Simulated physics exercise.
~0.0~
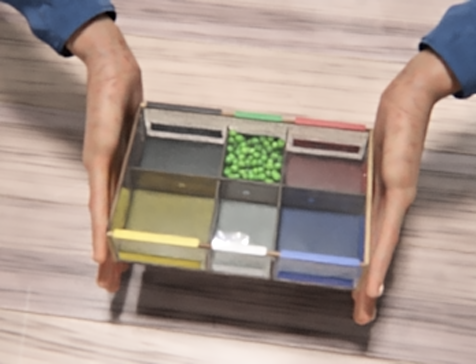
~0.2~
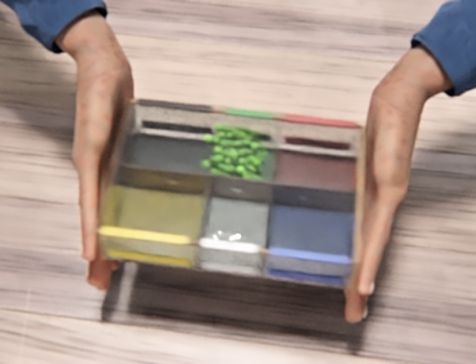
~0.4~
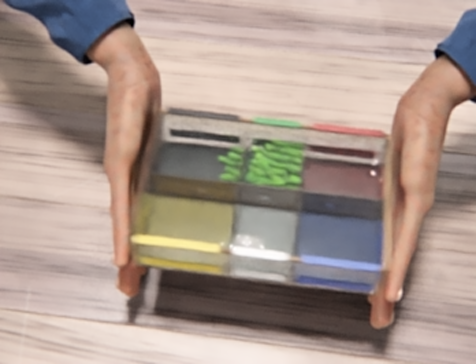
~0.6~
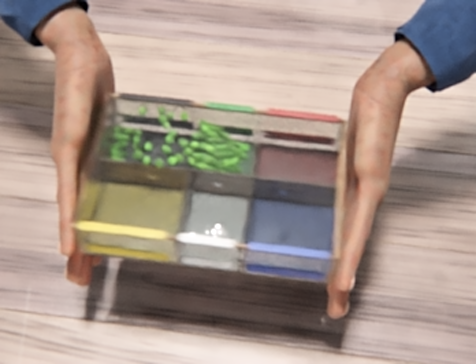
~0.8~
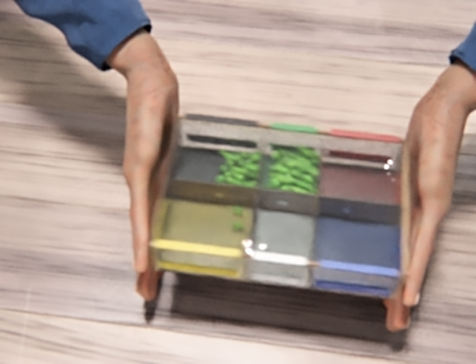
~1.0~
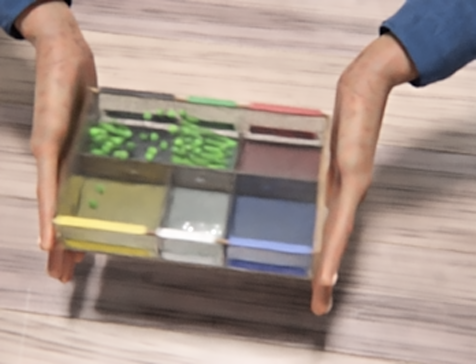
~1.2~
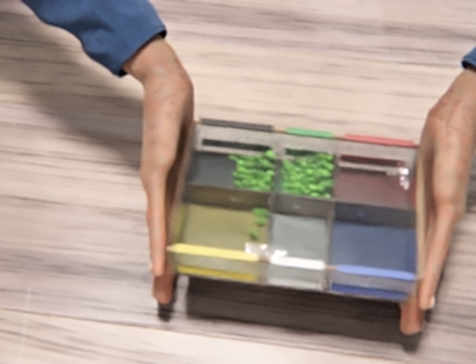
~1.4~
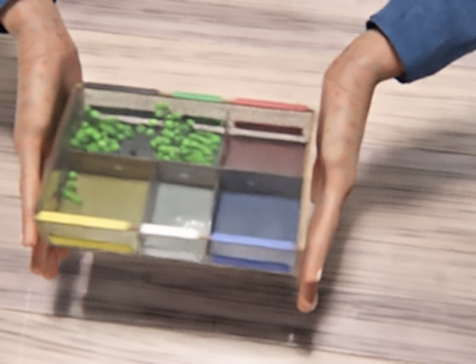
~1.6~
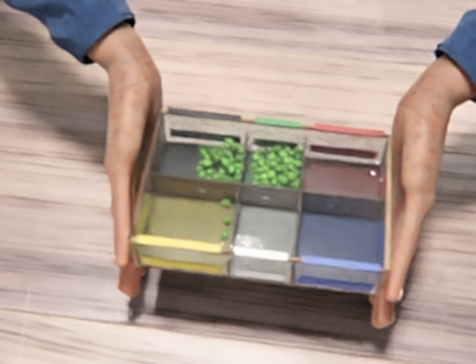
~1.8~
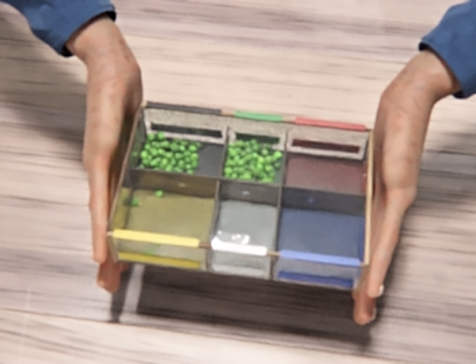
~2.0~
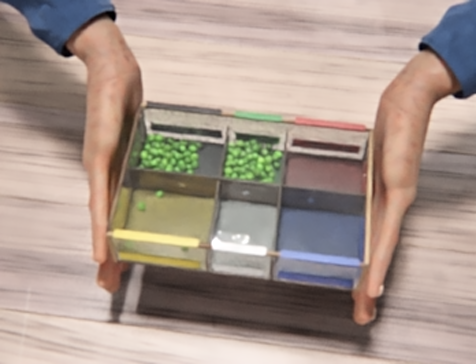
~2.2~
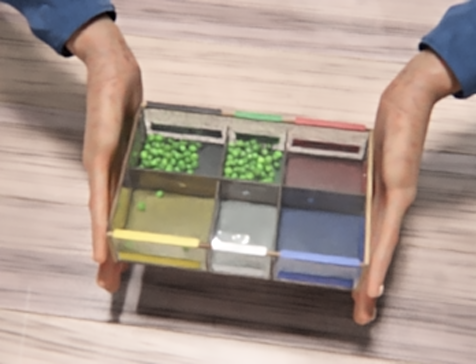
A shallow clear-lidded box, held level at both ends by two hands in blue sleeves, sits above a pale wood-grain table, seen from above. It has six compartments, marked black, green and red along the far side and yellow, white and blue along the near side, with small green peas filling only the green one. The hands shake the box left and right in widening swings, and peas spill over into the black compartment, with a few dropping into the yellow. The swings shrink and the box stops, leaving peas piled in the green and black compartments and a couple in the yellow.
